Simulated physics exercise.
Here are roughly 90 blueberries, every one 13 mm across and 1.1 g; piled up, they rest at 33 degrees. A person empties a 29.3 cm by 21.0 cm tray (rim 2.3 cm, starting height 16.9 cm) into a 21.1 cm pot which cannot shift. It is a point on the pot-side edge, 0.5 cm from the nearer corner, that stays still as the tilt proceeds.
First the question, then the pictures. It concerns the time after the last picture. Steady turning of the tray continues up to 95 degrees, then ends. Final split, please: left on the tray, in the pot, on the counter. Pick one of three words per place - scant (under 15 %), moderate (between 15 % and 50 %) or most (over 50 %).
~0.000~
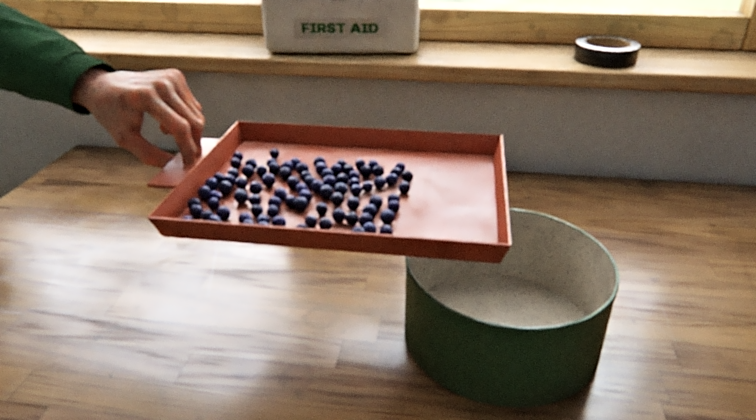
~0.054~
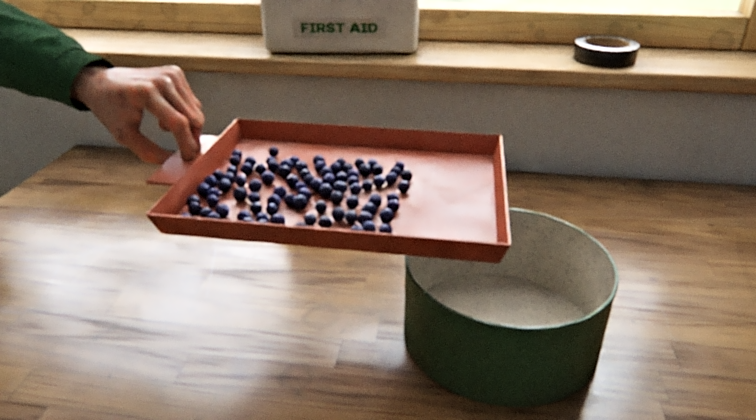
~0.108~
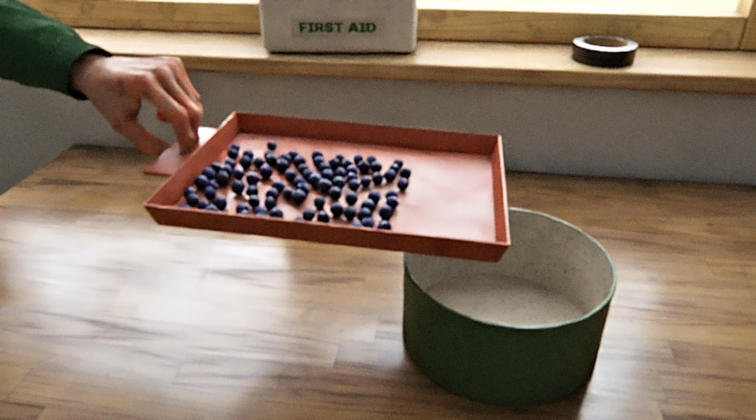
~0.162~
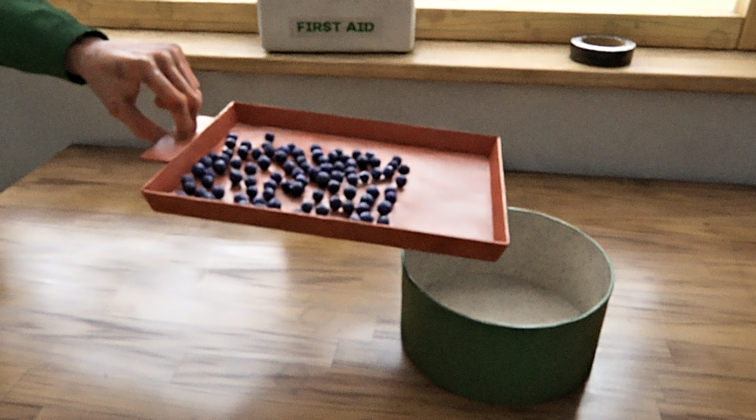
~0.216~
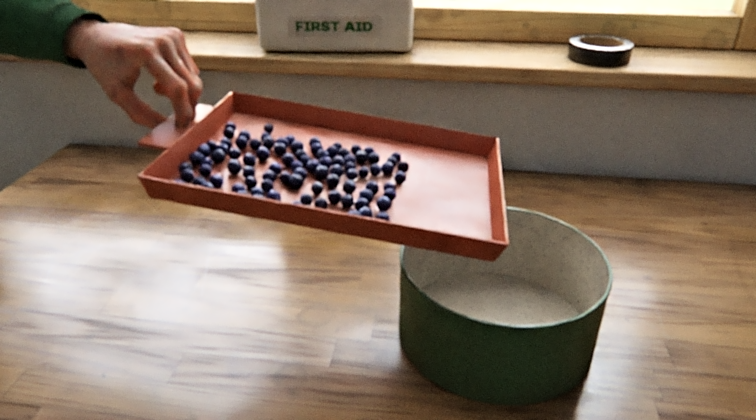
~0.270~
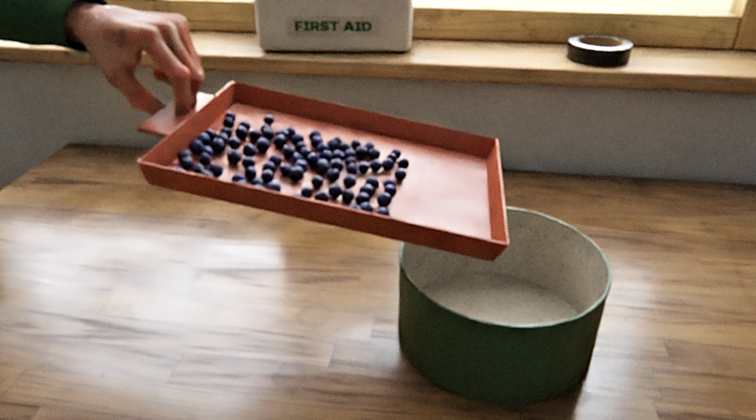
My call is tray: Scant, pot: Most, counter: Scant.
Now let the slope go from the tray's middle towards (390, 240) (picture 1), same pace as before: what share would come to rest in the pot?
The share would be about 0 percent.
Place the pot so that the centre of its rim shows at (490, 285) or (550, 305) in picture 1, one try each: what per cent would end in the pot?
Spot one: Some 65 per cent; spot two: Some 55 per cent.
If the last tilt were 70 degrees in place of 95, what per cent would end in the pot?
Roughly 5 %.
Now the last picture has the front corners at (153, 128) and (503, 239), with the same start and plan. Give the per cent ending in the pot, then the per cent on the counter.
Pot: 95, counter: 5.
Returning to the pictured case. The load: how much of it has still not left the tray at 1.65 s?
I'd say close to 95 per cent.
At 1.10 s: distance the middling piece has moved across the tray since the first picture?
By then it sits near 16 cm from where it began.
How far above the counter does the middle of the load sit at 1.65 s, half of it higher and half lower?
Roughly 18 centimetres, more or less.
Then, at 1.10 s, tilt 50 degrees; the tray holds 100 %, the pot 0 %.
Then, at 1.65 s, tilt 76 degrees; the tray holds 95 %, the pot 5 %.
After 2.26 s, tilt 95 degrees; the tray holds 20 %, the pot 65 %.
In the end, at 3.0 s, tray 0 %, pot 90 %, counter 10 %.
